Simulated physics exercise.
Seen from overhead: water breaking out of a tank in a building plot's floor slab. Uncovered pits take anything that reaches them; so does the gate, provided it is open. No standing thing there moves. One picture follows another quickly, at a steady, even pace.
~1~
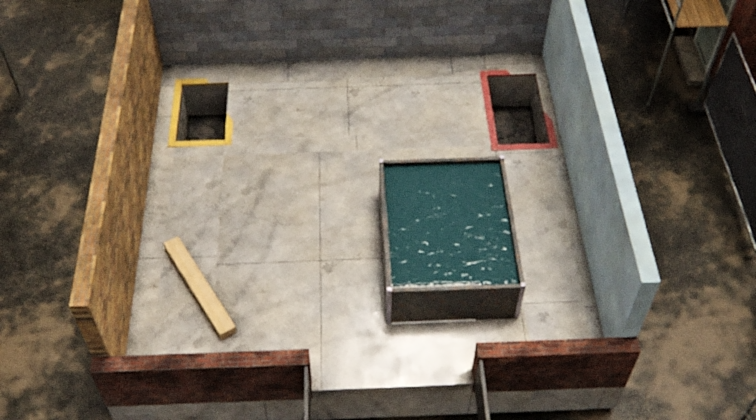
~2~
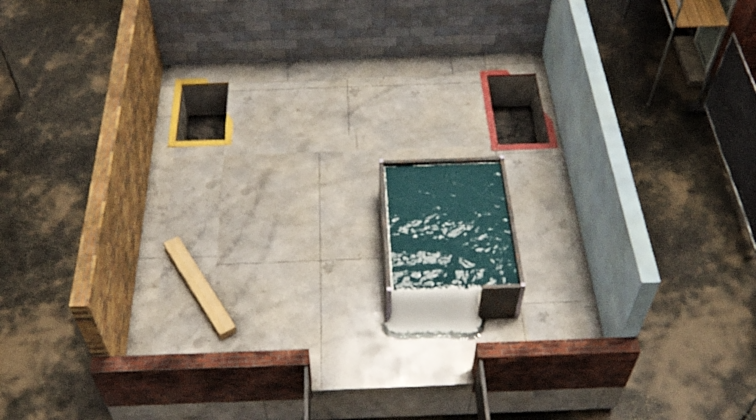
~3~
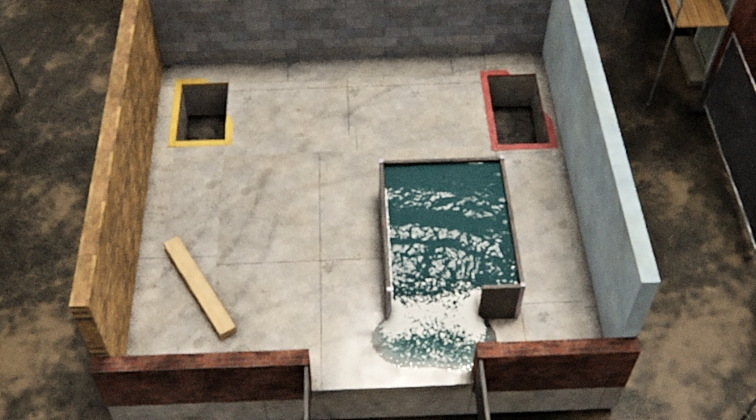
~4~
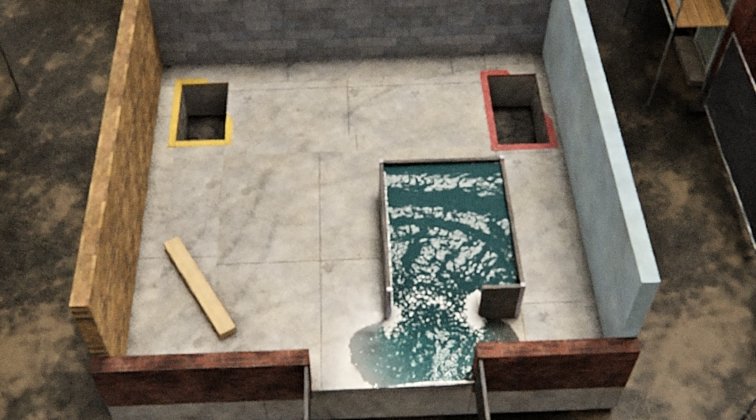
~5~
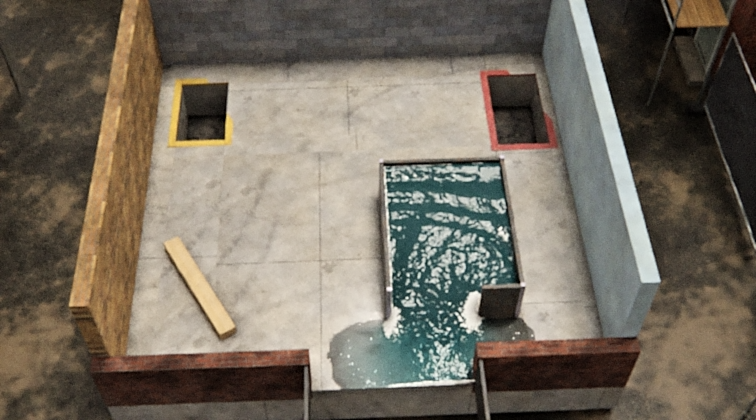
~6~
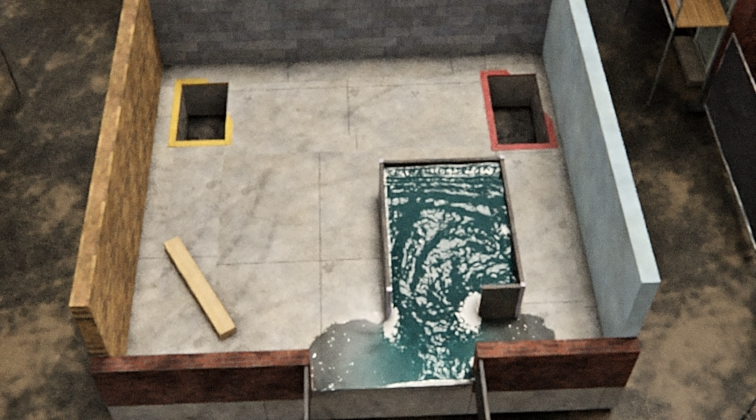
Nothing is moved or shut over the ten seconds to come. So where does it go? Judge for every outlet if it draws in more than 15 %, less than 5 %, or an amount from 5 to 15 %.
The gate pulls in a good deal - past fifteen per cent. The red pit pulls in barely a drop - beneath five per cent. The yellow pit pulls in barely a drop - beneath five per cent.
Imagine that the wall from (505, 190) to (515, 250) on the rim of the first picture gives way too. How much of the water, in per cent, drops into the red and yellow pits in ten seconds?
Red about 30 %, yellow about 6 %.
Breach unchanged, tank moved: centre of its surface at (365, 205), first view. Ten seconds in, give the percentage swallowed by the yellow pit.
I'd put the yellow pit at 8 % of the whole.
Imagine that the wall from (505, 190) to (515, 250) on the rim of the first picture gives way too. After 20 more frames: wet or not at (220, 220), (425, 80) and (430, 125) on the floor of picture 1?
Unsoaked, then soaked, then soaked.
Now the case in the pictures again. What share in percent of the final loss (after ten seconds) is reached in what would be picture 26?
About 65 per cent.
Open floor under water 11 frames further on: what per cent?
Around 15 percent.
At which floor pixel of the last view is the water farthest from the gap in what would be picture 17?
At about (187, 380).
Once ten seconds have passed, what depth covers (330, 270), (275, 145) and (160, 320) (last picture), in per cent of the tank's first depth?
0, 0 and 2 per cent, roughly.
A moment on, water covers 10 % of the floor; the gate 20 %, the red pit 0 %, the yellow pit 0 %.
Next, water covers 15 % of the floor; the gate 37 %, the red pit 0 %, the yellow pit 0 %.
Then, water covers 20 % of the floor; the gate 53 %, the red pit 0 %, the yellow pit 0 %.
Later, water covers 20 % of the floor; the gate 70 %, the red pit 1 %, the yellow pit 0 %.
In the end, water covers 20 % of the floor; the gate 80 %, the red pit 2 %, the yellow pit 0 %.
